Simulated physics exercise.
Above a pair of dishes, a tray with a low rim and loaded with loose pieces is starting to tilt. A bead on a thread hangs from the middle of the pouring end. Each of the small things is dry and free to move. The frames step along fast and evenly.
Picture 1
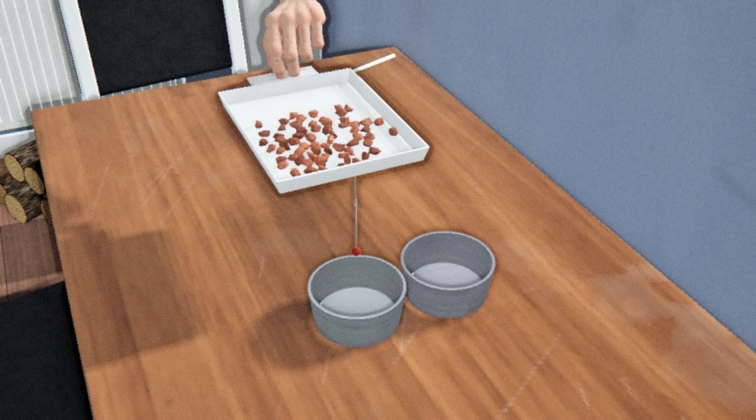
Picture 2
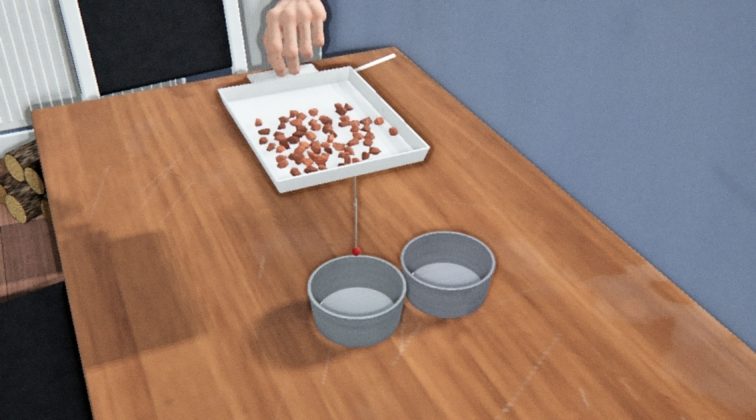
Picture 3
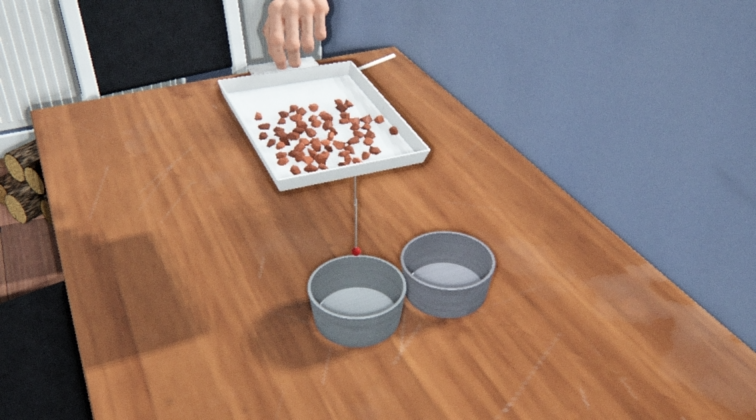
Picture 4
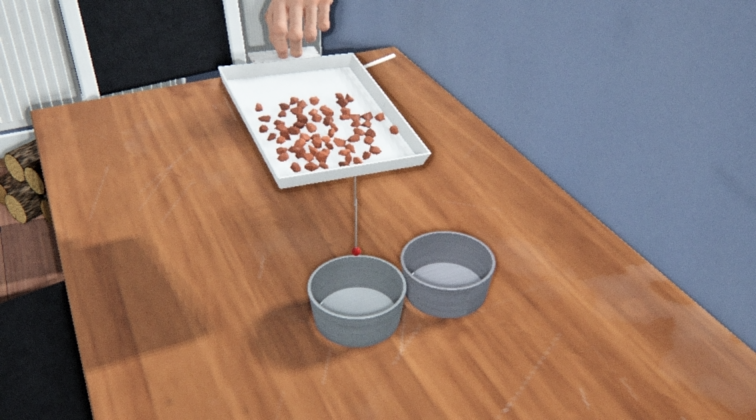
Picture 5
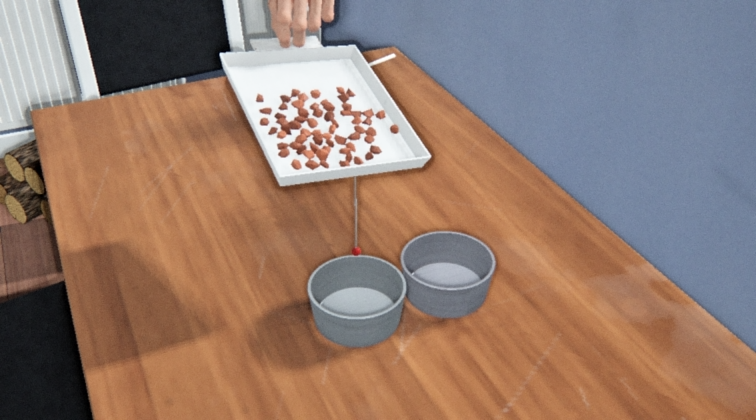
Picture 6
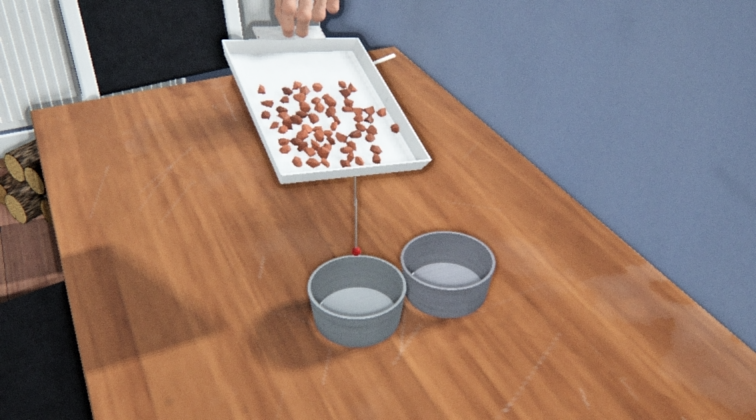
The clip shows a hand raising the back of a white tray of reddish-brown pieces above two gray dishes on a wooden table, steepening its tilt while the front edge gradually slants slightly, its right corner lowest.
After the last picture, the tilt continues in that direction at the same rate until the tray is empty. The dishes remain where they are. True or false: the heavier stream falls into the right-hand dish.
True.
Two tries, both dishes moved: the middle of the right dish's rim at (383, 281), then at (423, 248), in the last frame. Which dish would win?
The right-placed dish first, the right-placed dish second.
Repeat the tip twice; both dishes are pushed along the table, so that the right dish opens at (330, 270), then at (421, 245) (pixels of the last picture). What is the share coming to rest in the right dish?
First 0 per cent, second 90 per cent.
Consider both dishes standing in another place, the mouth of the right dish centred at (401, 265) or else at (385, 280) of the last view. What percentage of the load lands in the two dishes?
In order: 80 per cent and 40 per cent.
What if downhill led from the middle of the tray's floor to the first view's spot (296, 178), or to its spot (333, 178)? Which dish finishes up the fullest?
Results - the dish on the left side first, the dish on the left side second.
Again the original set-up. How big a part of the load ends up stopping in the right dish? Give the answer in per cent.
Around 70 percent.
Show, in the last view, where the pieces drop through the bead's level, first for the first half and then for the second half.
Roughly (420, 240) first, then roughly (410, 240).
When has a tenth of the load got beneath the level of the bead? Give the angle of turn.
Angle: Approx. 80 degrees.
Soon, tray tipped steeply; all on the tray.
A while on, tray tipped right over; about a third on the tray; a stray few in the left dish; about a third in the right dish; a stray few outside both; about a quarter in the air.
Towards the end, tray tipped past a quarter turn; a small part in the left dish; about two thirds in the right dish; about a quarter outside both.
Finally, tray tipped past a quarter turn; a small part in the left dish; about two thirds in the right dish; about a quarter outside both.
